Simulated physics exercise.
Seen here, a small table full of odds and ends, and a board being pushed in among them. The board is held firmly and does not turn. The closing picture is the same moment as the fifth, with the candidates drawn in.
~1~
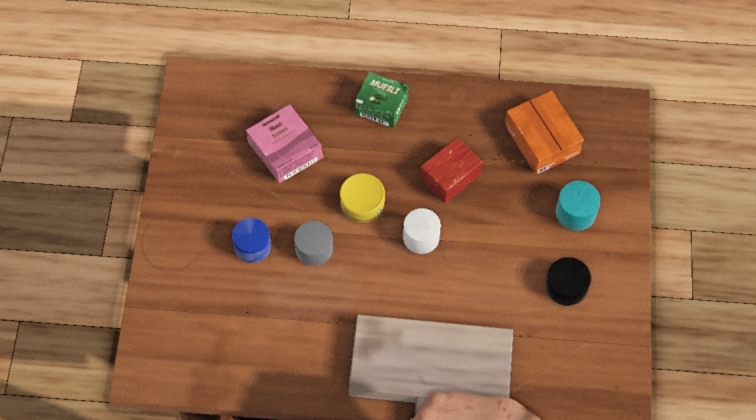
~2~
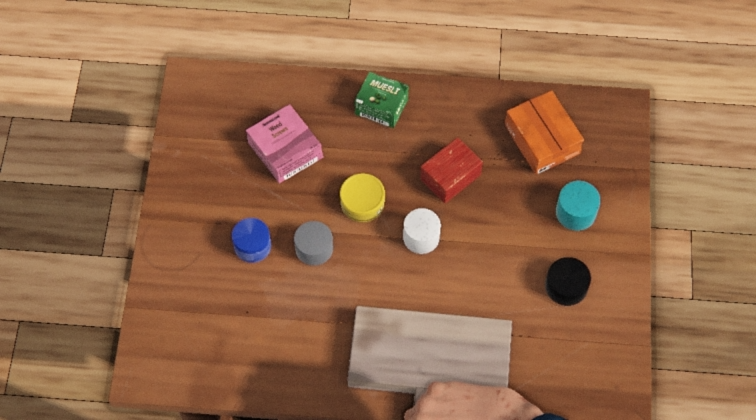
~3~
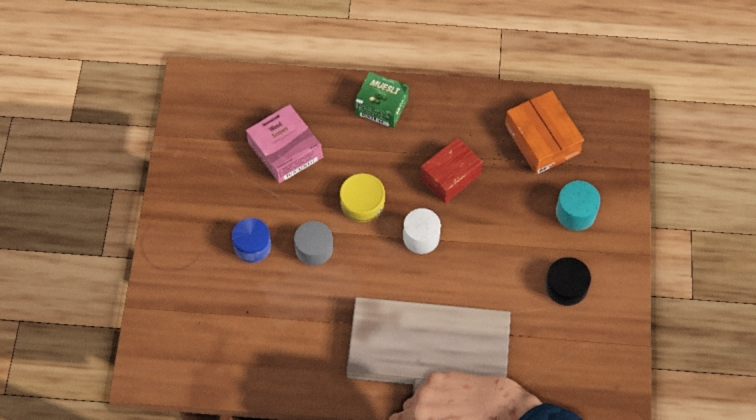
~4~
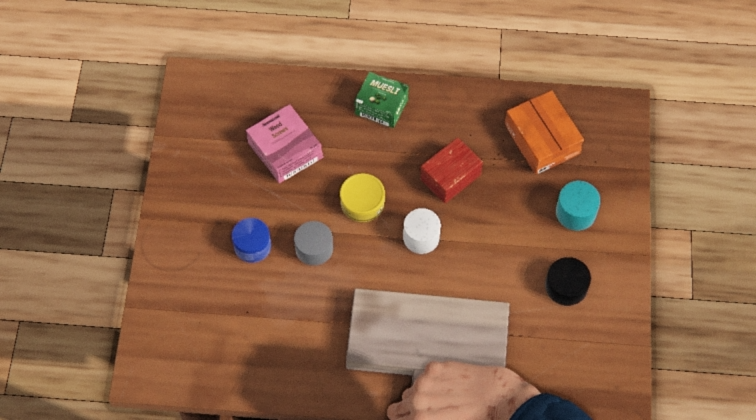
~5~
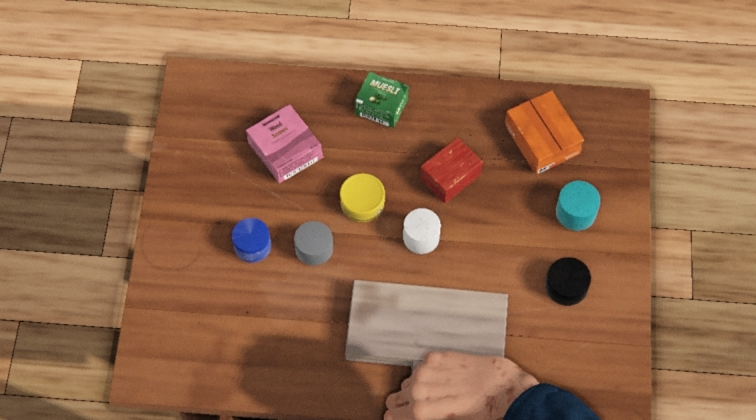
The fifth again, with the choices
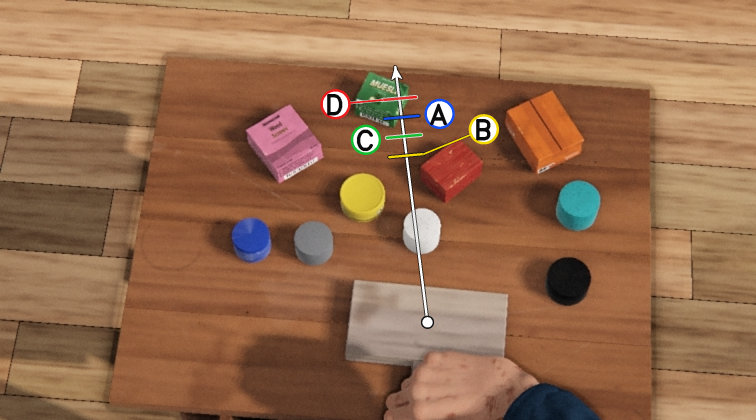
We see small boxes and round pots in various colours spread over a wooden table, while a hand at the near edge slides a flat grey board slowly a short way up the tabletop, the other objects staying still.
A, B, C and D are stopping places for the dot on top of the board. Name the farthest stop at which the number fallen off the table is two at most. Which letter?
A is the last mark within the limit.
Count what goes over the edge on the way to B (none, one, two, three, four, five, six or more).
The count is none.
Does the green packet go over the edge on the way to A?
Yes.
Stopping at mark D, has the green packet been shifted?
Yes.
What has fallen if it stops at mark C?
The green packet goes over.
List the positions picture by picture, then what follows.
Blue tin (251, 240); yellow tub (363, 198); green packet (382, 100), in the first frame.
Board (431, 350); pink box (285, 144), in the second frame.
Board (430, 341); white pot (422, 231), in the third frame.
Board (429, 331); orange box (544, 132), in the fourth frame.
Board (427, 323); turquoise pot (578, 206); blue tin (251, 240); yellow tub (363, 198), in the fifth frame.
On the marked copy, A at (402, 118); B at (407, 156); C at (404, 136); D at (400, 98); the arrow from (427, 322) to (395, 67); the white dot at (427, 322).
Following A. Soon after the start, board (417, 250); yellow tub (363, 190); white pot (423, 198).
Later, board (408, 176); green packet (386, 88); yellow tub (367, 121).
In the end, board (402, 123); green packet over the edge; yellow tub (369, 70); one fallen.
As for the rest, B is within the limit but short; C is within the limit but short; D drops four.
